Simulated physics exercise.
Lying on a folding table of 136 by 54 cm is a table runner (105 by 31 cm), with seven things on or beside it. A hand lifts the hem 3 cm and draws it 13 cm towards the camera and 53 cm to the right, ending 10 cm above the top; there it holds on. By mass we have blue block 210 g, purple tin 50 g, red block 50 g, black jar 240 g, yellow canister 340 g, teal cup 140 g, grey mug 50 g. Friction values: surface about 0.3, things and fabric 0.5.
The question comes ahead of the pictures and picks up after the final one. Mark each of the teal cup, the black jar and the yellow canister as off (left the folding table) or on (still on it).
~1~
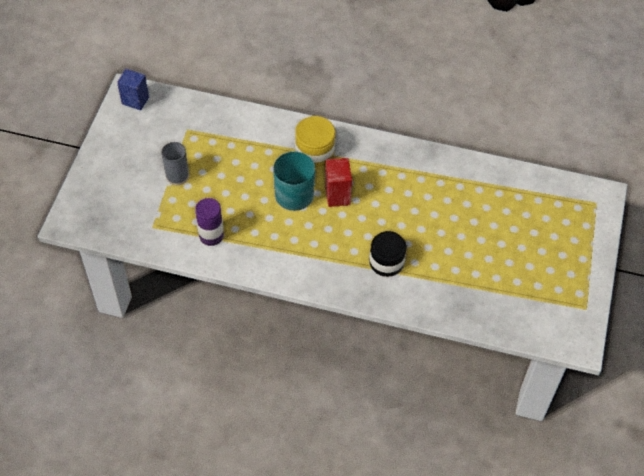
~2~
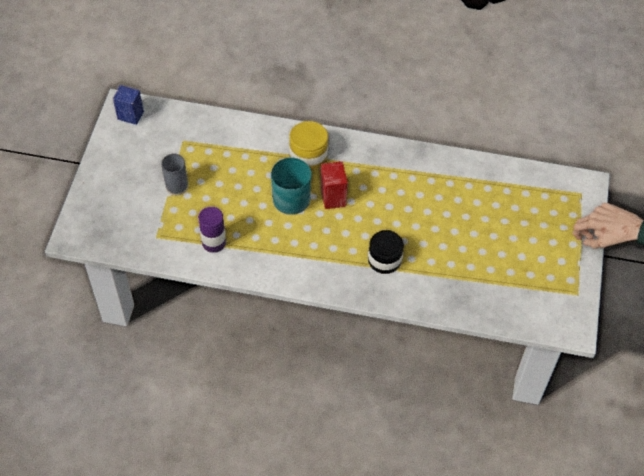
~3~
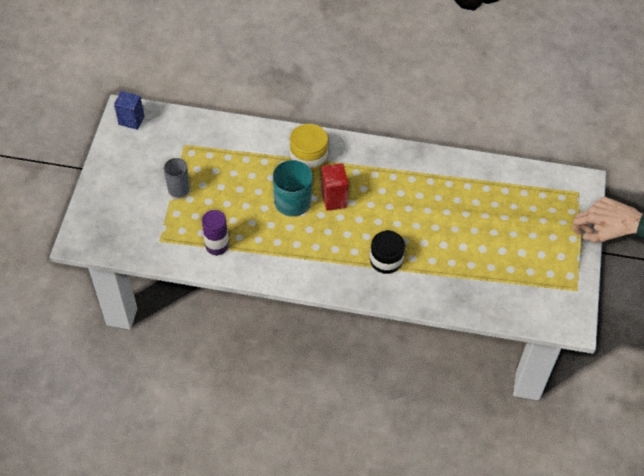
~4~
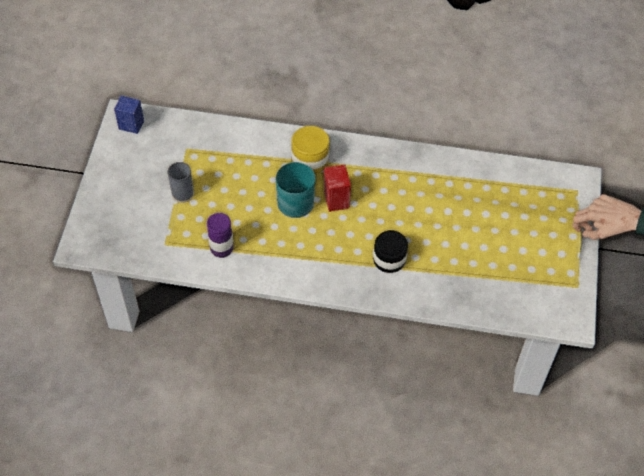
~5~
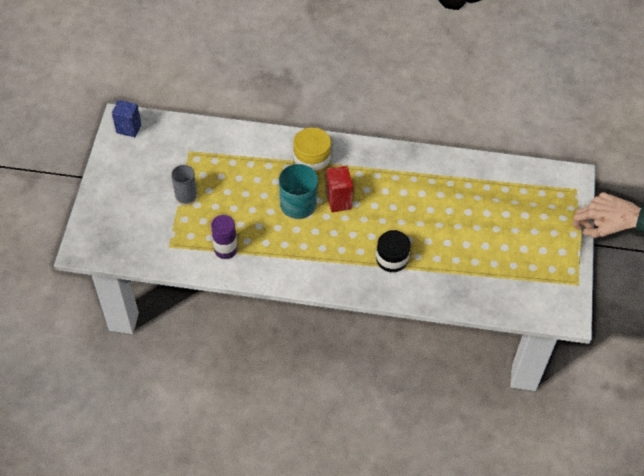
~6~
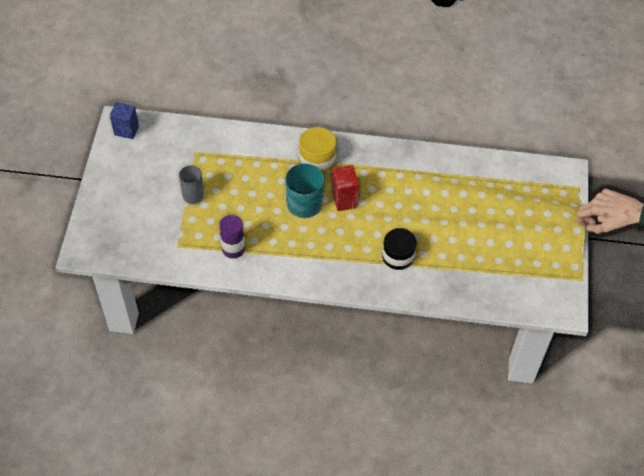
Teal cup - on. Black jar - off. Yellow canister - on.
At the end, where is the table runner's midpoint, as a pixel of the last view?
Close to (588, 239) in pixels.
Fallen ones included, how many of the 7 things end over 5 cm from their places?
That gives 6.
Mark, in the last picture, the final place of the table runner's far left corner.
That corner ends up near pixel (388, 184) in the last view.
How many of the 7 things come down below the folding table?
All told, 2.
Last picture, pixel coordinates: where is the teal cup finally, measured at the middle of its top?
(516, 209).
Next, 90 % of the table runner is still over the top; yellow canister 18 cm off its start, teal cup 17 cm off its start, black jar 17 cm off its start.
Then, 70 % of the table runner is still over the top; yellow canister 36 cm off its start, teal cup 34 cm off its start, black jar 33 cm off its start.
After that, 60 % of the table runner is still over the top; yellow canister 51 cm off its start at (493, 165), teal cup 49 cm off its start at (479, 202), black jar 49 cm off its start at (577, 274).
Later, 50 % of the table runner is still over the top; black jar over the edge, teal cup 59 cm off its start, yellow canister 58 cm off its start.
At the end, 50 % of the table runner is still over the top; black jar over the edge, teal cup 59 cm off its start at (516, 209), yellow canister 58 cm off its start at (519, 169), purple tin over the edge.
